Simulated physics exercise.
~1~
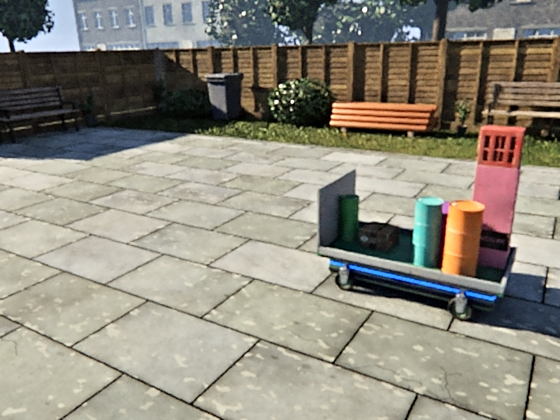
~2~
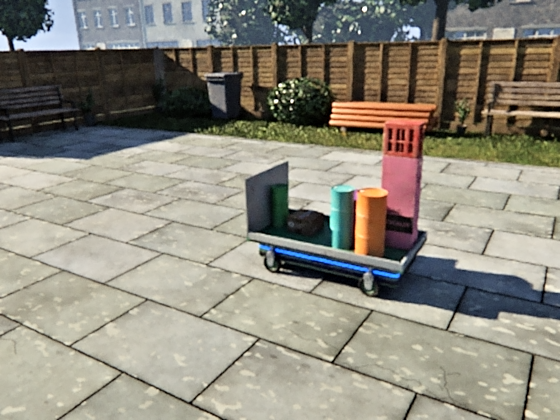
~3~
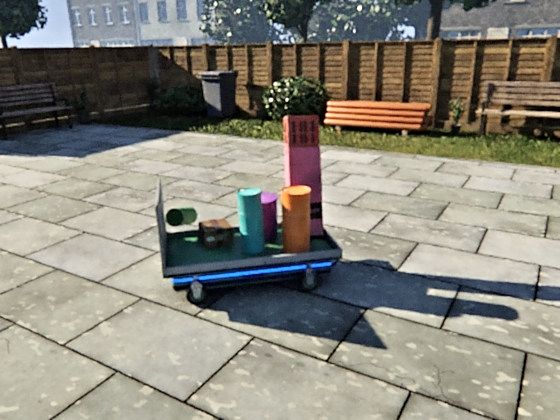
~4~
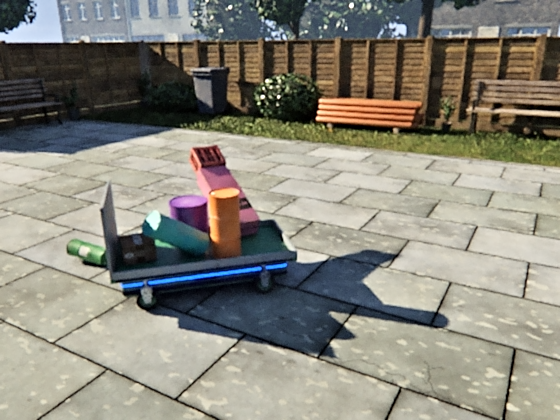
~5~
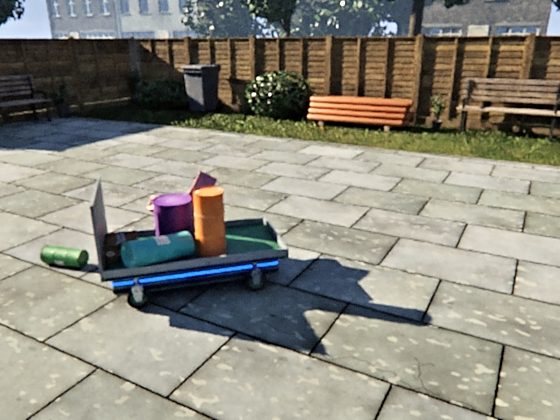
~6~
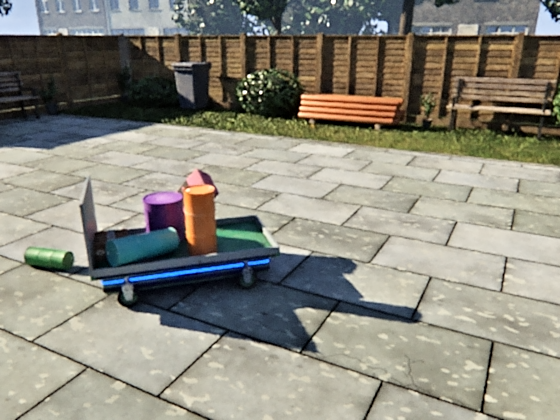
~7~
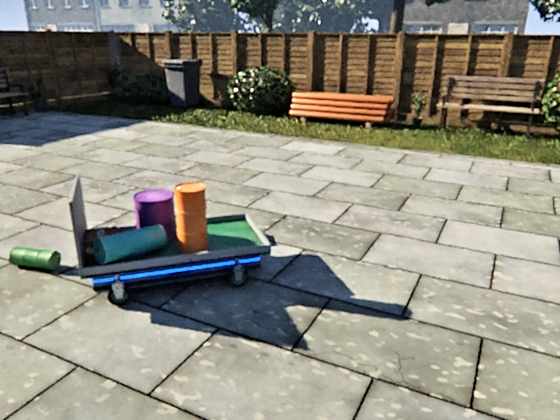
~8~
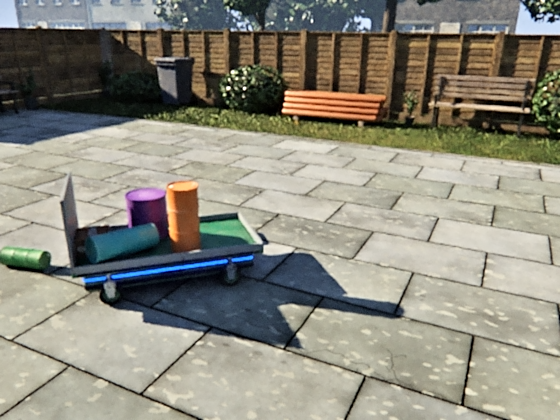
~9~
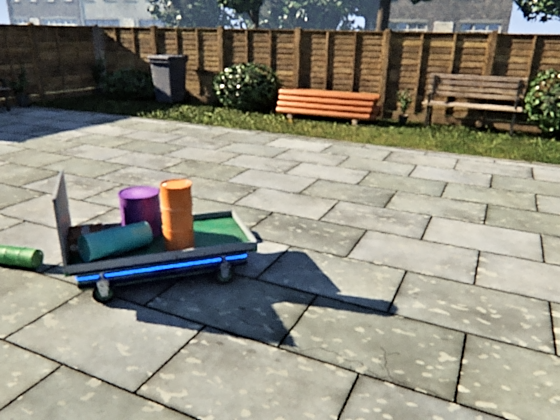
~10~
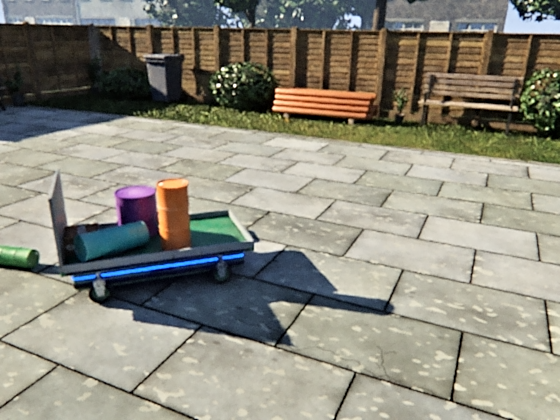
A flat cart carrying colored cylinders and a tall red block rolls left across a paved yard, turns and stops as the block topples backward and a green cylinder falls off the front; a turquoise cylinder lies on the deck beside upright purple and orange ones.
